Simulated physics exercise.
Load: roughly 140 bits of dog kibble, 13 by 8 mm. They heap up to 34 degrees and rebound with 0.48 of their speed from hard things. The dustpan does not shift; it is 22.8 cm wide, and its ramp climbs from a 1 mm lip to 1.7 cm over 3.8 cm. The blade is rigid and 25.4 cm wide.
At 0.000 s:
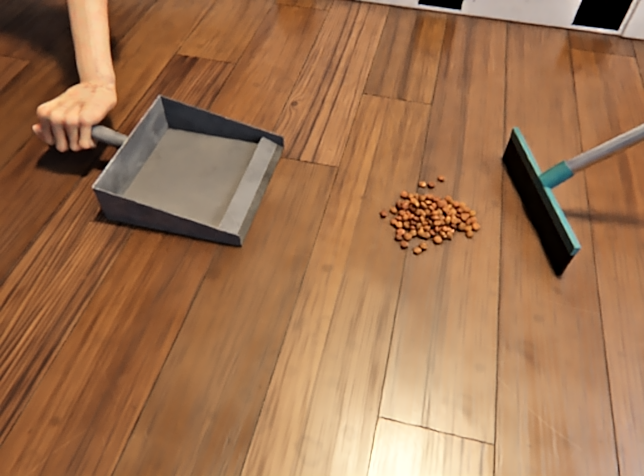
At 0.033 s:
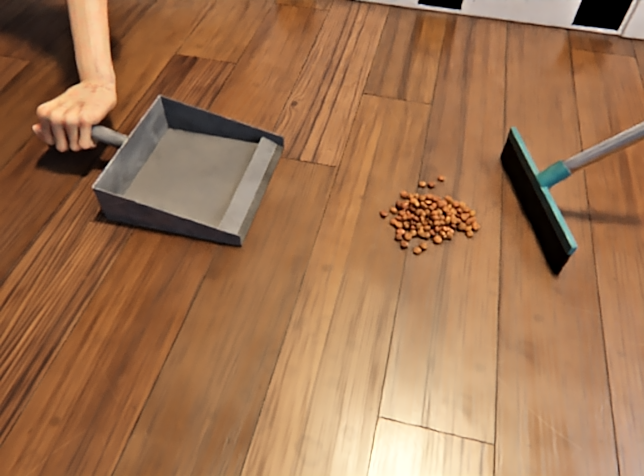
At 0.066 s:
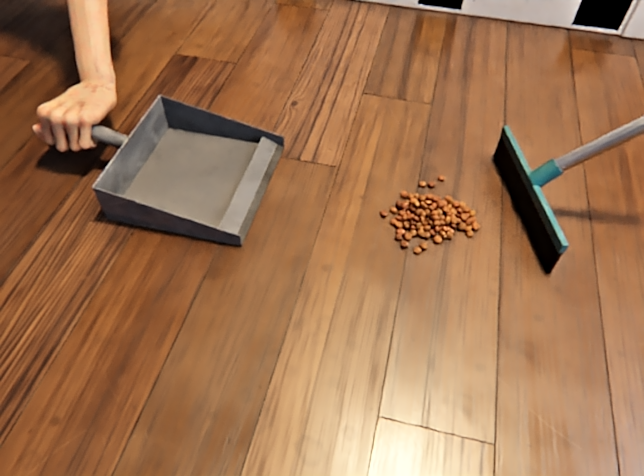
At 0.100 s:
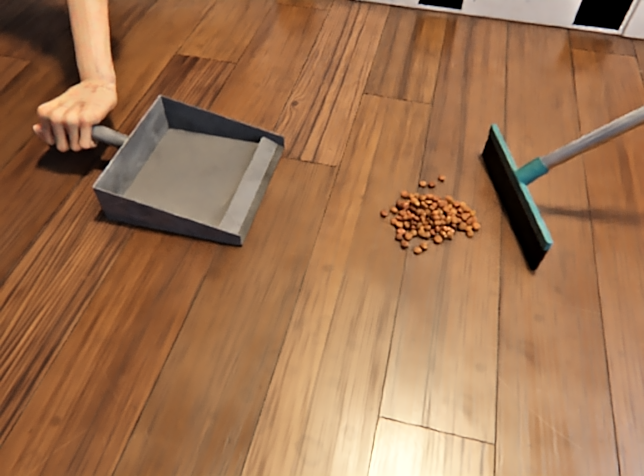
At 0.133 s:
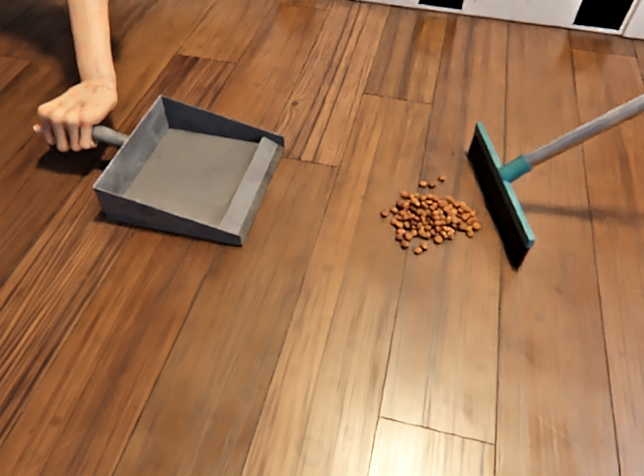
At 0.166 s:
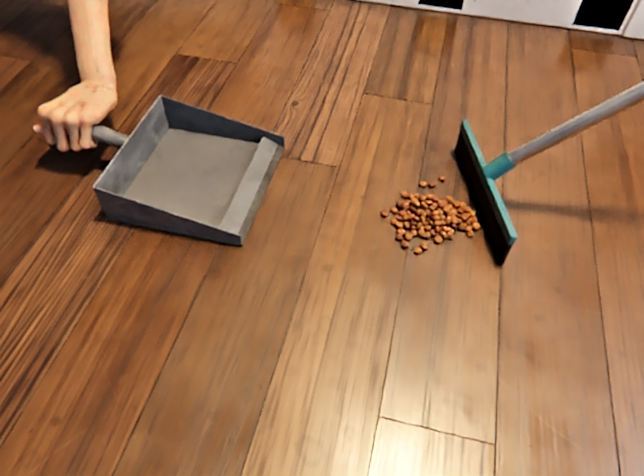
The footage shows a hand holding a grey dustpan still on a wooden floor at left while a teal-edged broom with a grey handle slides leftward from the right, drawing close to a small pile of brown kibble.
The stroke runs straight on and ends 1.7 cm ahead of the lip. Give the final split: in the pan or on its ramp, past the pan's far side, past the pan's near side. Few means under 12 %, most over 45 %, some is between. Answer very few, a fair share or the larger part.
Pan: Very few, far side: Very few, near side: Very few.
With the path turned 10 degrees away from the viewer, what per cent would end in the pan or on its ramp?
In that case some 0 per cent.
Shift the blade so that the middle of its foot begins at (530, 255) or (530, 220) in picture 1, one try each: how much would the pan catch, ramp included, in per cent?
About 15 and 5 per cent.
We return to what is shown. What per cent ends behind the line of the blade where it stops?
About 15 per cent.
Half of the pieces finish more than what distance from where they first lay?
Some 22 cm.
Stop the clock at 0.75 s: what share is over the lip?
About 5 per cent by then.
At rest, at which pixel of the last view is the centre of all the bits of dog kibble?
At about (286, 207).
Then, at 0.36 s, middle of the blade 20 cm from the lip; 0 % over the lip, far side 0 %, near side 0 %.
After 0.49 s, middle of the blade 10 cm from the lip; 0 % over the lip, far side 0 %, near side 0 %.
After 0.75 s, middle of the blade 6 cm from the lip; 5 % over the lip, far side 0 %, near side 0 %.
In the end, at 1.2 s, pan 0 %, far side 0 %, near side 0 %, in front of the lip or behind the blade 95 %.
